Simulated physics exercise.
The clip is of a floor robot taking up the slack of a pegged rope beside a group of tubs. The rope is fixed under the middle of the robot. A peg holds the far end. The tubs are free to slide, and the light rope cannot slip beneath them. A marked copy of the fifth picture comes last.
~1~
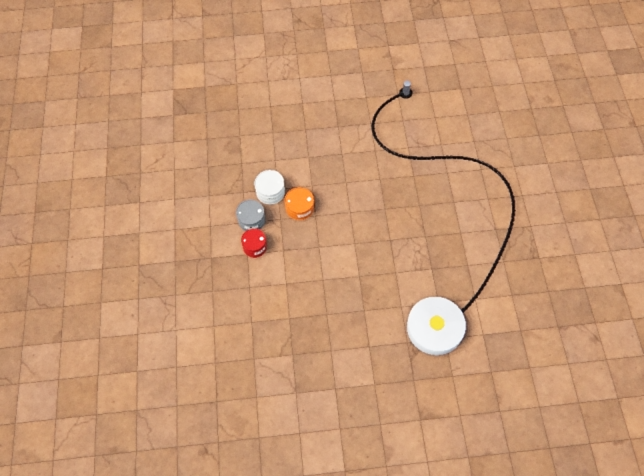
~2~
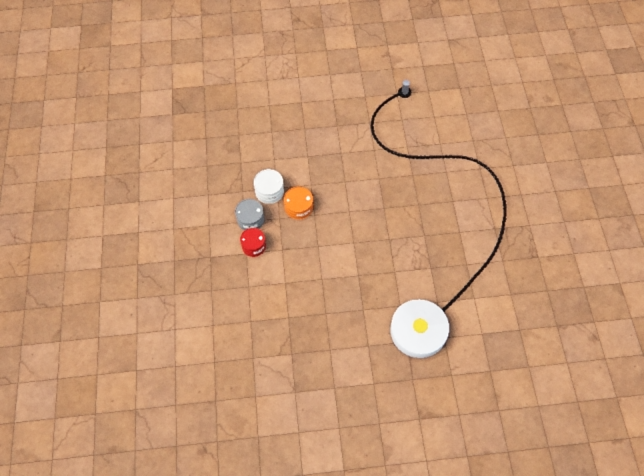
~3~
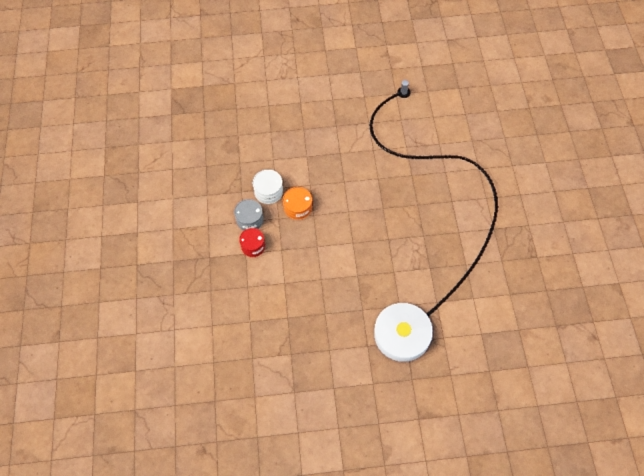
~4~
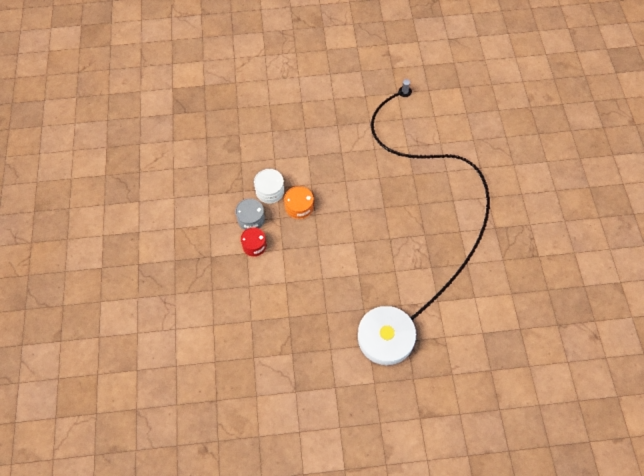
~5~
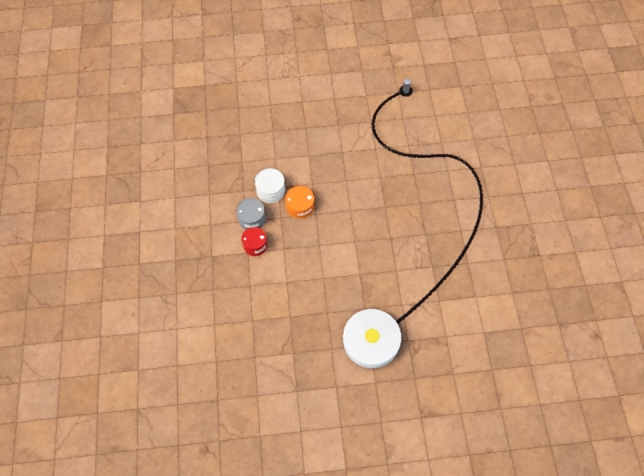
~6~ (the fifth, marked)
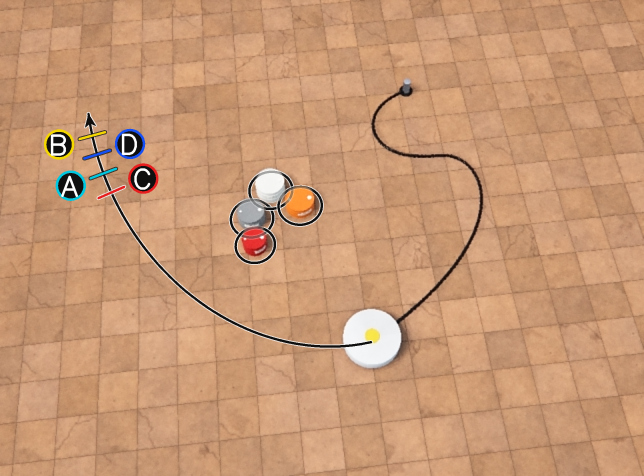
A round white robot trailing a curvy black rope slid slowly left across the tiled floor, while the rope's far end stayed put and the white, orange, grey and red tubs sat still.
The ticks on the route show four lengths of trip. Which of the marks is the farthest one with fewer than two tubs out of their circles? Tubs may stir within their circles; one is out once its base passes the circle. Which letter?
At C, and not beyond.
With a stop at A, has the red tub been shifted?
Yes.
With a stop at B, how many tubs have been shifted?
Four.
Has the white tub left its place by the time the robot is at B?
Yes.
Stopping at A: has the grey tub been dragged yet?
Yes.
On the copy, A at (103, 174); B at (92, 136); C at (111, 193); D at (97, 154); the route from (371, 342) via (163, 270) to (89, 114).
On C. First, robot (248, 327).
Then, robot (155, 260).
Finally, robot (109, 188); red tub (253, 237); none over the rings.
By contrast, A has two over the rings; B has four over the rings; D has three over the rings.
